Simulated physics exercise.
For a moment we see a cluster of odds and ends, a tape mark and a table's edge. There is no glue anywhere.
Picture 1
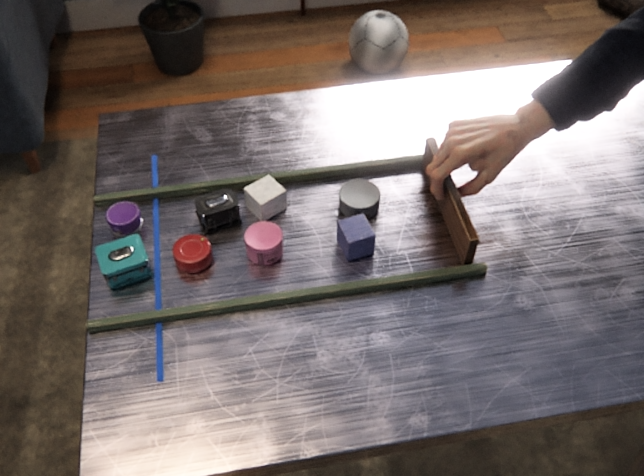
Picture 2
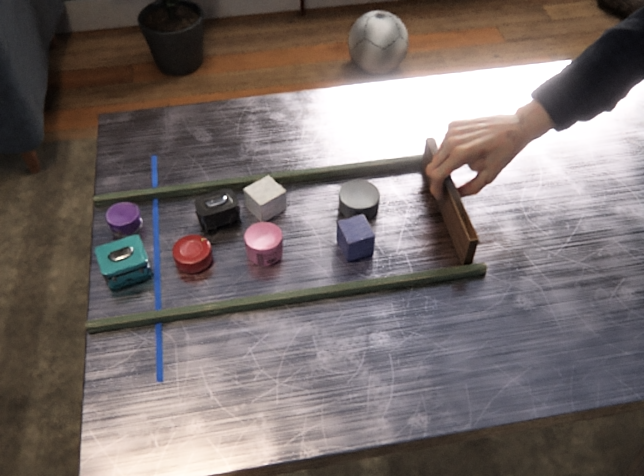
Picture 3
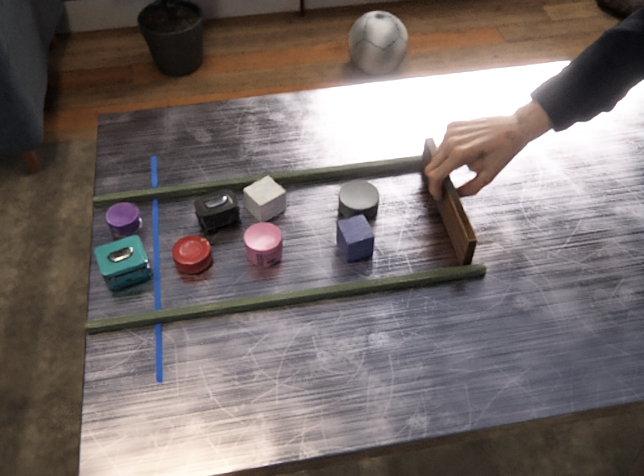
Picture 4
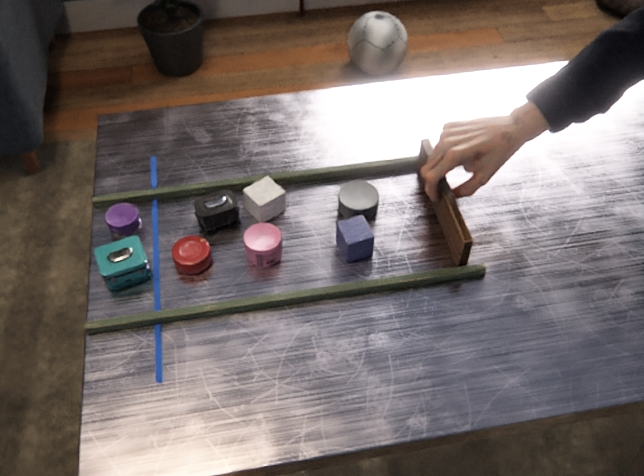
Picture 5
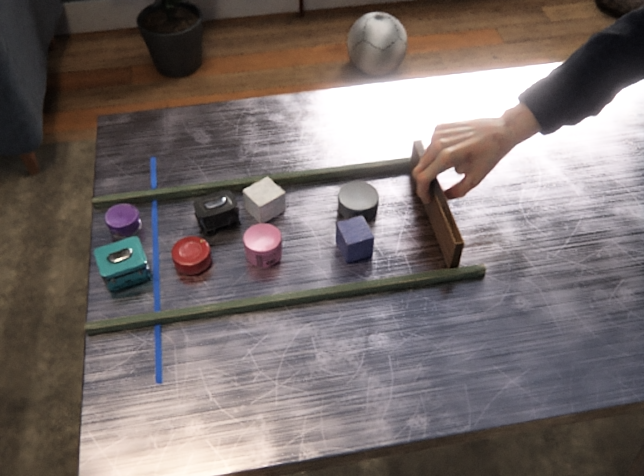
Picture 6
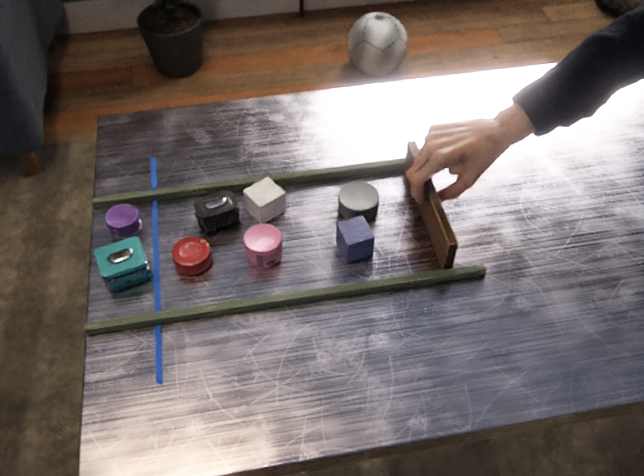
In the video, a hand holds a brown board upright between two green rails on a table, then slides it slightly left toward a group of small coloured containers and blocks, which stay still near a blue tape line.
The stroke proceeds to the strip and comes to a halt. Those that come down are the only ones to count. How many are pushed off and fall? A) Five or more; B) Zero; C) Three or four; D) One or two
The answer is C.
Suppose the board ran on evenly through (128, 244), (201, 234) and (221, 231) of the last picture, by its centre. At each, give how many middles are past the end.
The counts would come out as 5, 1 and 0.
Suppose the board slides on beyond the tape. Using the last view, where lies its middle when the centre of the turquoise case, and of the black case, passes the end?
The middle is at (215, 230) when it's the turquoise case, and at (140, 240) when it's the black case.
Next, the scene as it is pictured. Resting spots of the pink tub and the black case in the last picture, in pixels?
First object about (105, 268); second object about (100, 228).
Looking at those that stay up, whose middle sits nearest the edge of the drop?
Answer: The black case.
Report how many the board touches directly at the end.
It's 3 of them.
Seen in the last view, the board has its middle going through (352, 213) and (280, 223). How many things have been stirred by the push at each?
2 and 5.
A little later, none off yet; purple pot at rest near (124, 221); turquoise case at rest near (123, 264); red lid at rest near (192, 256).
Next, none off yet; purple pot at rest near (124, 221); turquoise case moving near (113, 266); red lid shifted about its own width near (156, 260).
When it is over, the number that fall off is three or four; down, red lid, turquoise case and purple pot.
